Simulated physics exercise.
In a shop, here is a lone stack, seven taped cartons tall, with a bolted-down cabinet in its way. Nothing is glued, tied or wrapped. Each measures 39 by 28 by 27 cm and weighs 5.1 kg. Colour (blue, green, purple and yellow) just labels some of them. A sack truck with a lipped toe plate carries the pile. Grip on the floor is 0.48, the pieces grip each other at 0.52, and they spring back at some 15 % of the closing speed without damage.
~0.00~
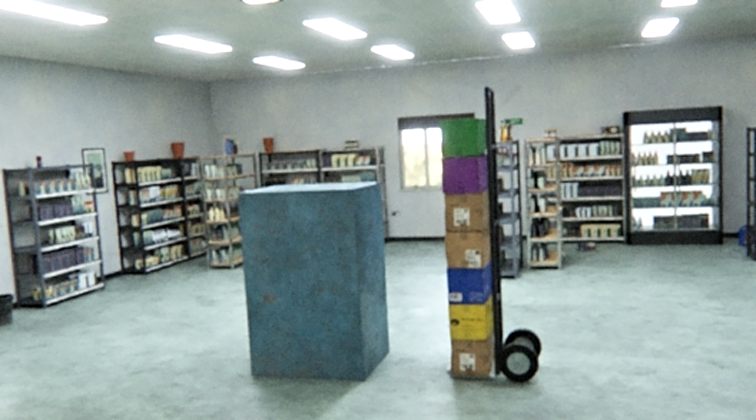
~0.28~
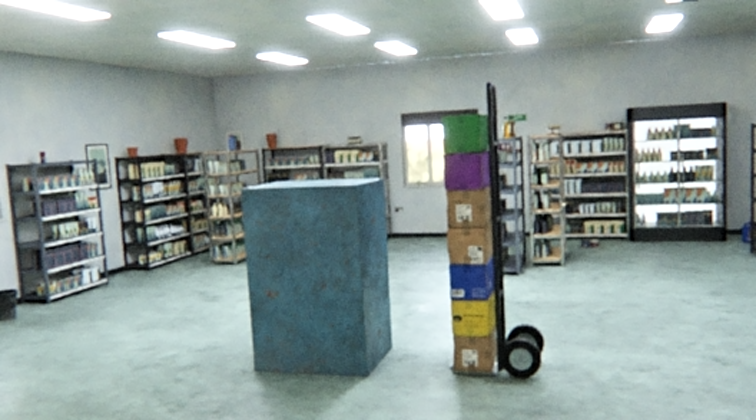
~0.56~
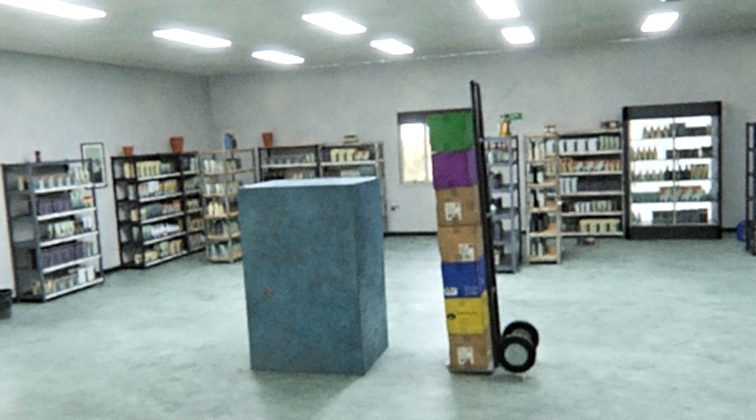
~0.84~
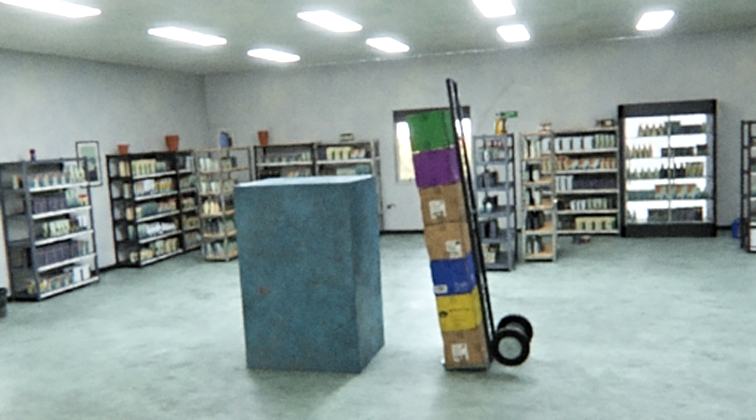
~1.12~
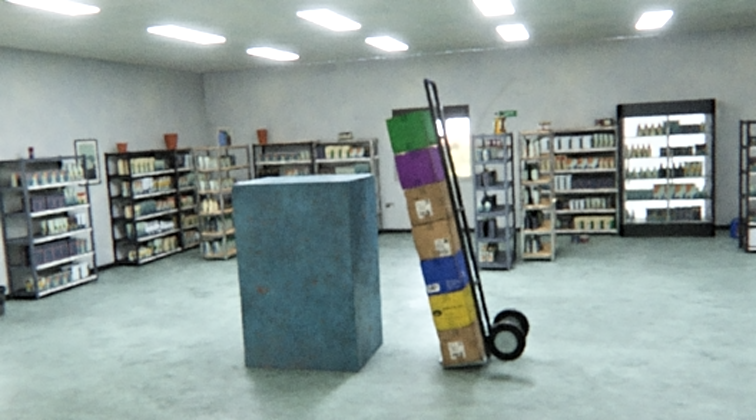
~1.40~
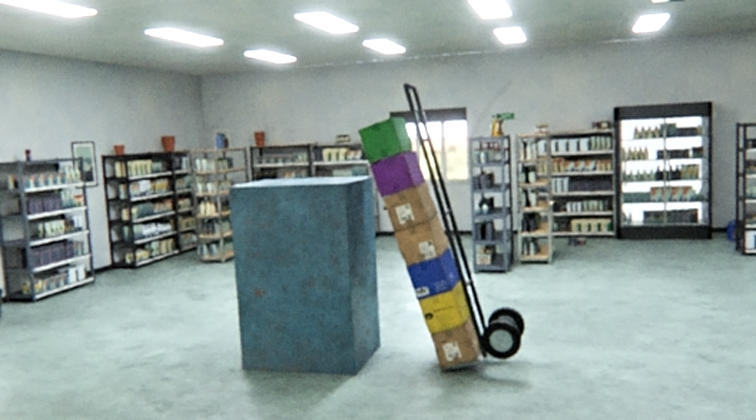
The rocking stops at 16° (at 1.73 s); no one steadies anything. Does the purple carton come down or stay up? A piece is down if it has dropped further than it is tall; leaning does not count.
That carton remains up.
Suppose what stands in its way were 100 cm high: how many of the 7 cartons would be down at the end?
In that case 2.
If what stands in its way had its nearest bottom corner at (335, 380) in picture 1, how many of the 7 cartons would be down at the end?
Then 0.
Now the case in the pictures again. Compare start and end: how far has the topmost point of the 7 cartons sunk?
Roughly 20 cm.
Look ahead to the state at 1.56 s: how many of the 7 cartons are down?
At that moment 0.
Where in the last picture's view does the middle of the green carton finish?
Around (318, 163).
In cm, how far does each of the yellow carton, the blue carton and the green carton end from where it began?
About: Yellow 20, blue 30, green 110.
By 1.46 s, none of the 7 cartons down, 7 disturbed; purple carton tilted 19°; green carton tilted 19°.
By 1.56 s, none of the 7 cartons down, 7 disturbed; purple carton tilted 22°; green carton tilted 22°.
By 1.76 s, none of the 7 cartons down, 7 disturbed; purple carton tilted 26°; green carton tilted 41°, 13 cm lower.
When it is over (2.8 s), none of the 7 cartons down, 7 disturbed; purple carton tilted 26°; green carton on its side; blue carton tilted 28°. In pixels of the last frame, middles, purple carton near (377, 178), green carton near (318, 163).
